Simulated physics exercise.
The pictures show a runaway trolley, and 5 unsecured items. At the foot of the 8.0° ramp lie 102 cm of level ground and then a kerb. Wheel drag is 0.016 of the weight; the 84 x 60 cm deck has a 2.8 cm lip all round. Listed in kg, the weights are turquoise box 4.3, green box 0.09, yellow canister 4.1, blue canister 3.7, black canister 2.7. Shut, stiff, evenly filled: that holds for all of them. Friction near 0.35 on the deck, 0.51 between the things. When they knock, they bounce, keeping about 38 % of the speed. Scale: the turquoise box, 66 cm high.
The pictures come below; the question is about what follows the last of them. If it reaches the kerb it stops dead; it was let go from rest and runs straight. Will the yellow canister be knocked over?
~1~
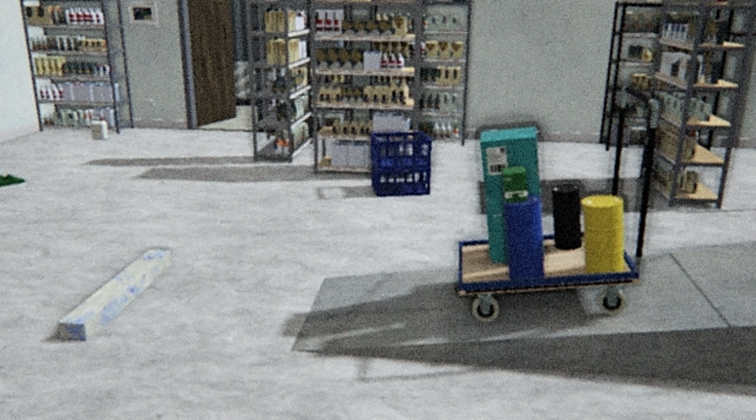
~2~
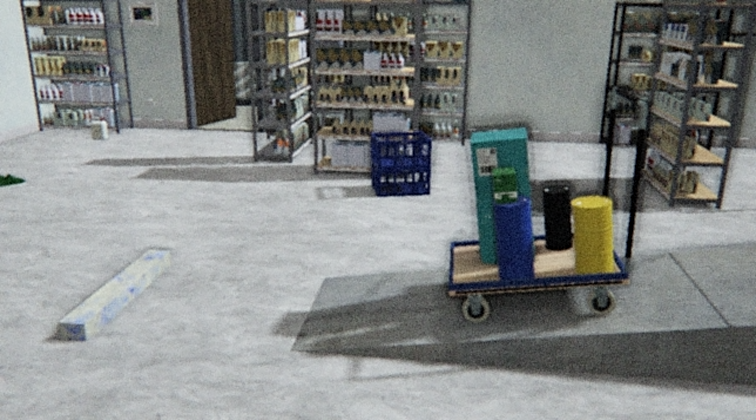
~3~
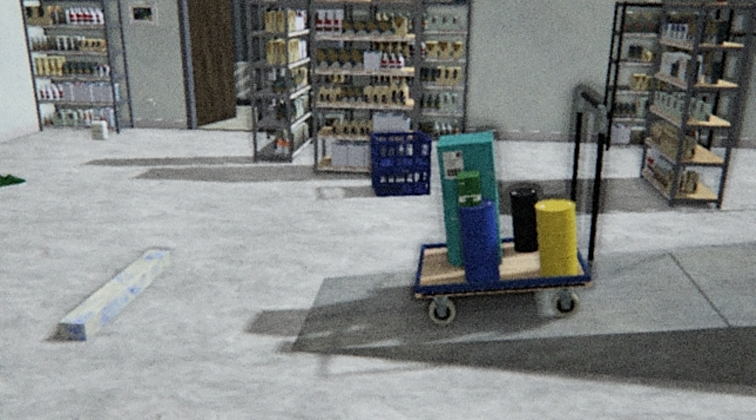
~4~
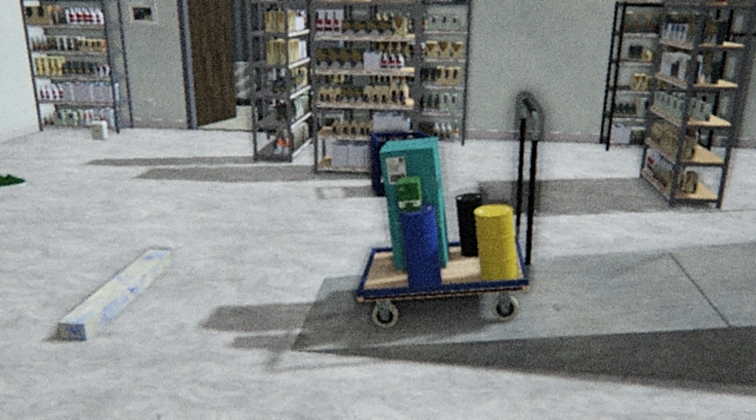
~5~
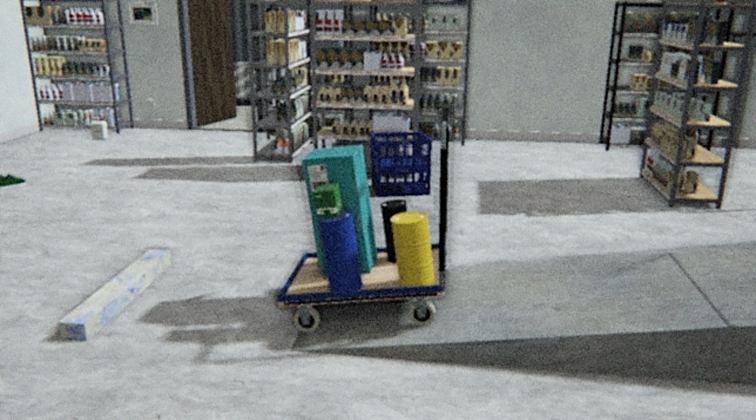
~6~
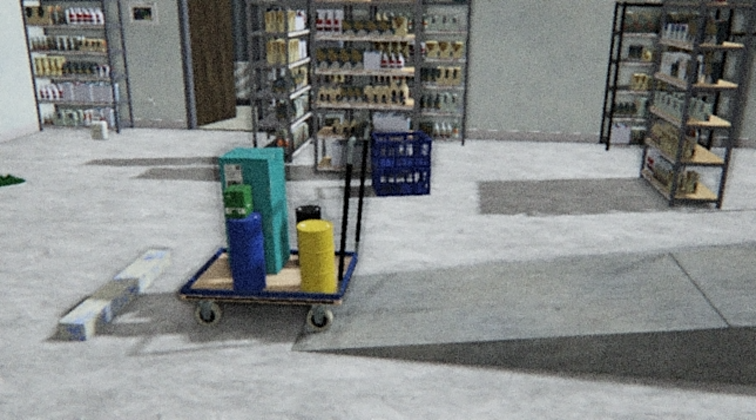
No, it stays up.
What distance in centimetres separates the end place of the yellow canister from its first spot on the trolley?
Net shift near 36 cm.
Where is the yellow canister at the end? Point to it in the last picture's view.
Near (158, 252).
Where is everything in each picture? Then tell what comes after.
In the first frame, kerb 188 cm ahead; yellow canister (603, 236); turquoise box (512, 196).
In the second frame, kerb 184 cm ahead; blue canister (514, 239); black canister (558, 218).
In the third frame, kerb 167 cm ahead; turquoise box (471, 199); green box (469, 189).
In the fourth frame, kerb 138 cm ahead; blue canister (421, 246); black canister (471, 225).
In the fifth frame, kerb 98 cm ahead; turquoise box (342, 210); green box (329, 201).
In the sixth frame, kerb 47 cm ahead; yellow canister (317, 258); blue canister (247, 252).
Then, 0.40 s on from there, trolley at the kerb; yellow canister moved 15 cm near (198, 254); green box moved 15 cm; black canister moved 15 cm.
Then, 0.90 s on from there, trolley at the kerb; turquoise box, green box and blue canister now off the trolley; yellow canister moved 37 cm near (158, 252); black canister 5° off its base.
Then, 1.30 s on from there, trolley at the kerb; yellow canister moved 37 cm near (158, 252); black canister moved 20 cm.
In the end, off the trolley and tipped over, turquoise box, green box and blue canister; not toppled but over 10 cm from the start, yellow canister and black canister. At the end, from the last picture's camera, yellow canister near (158, 252).
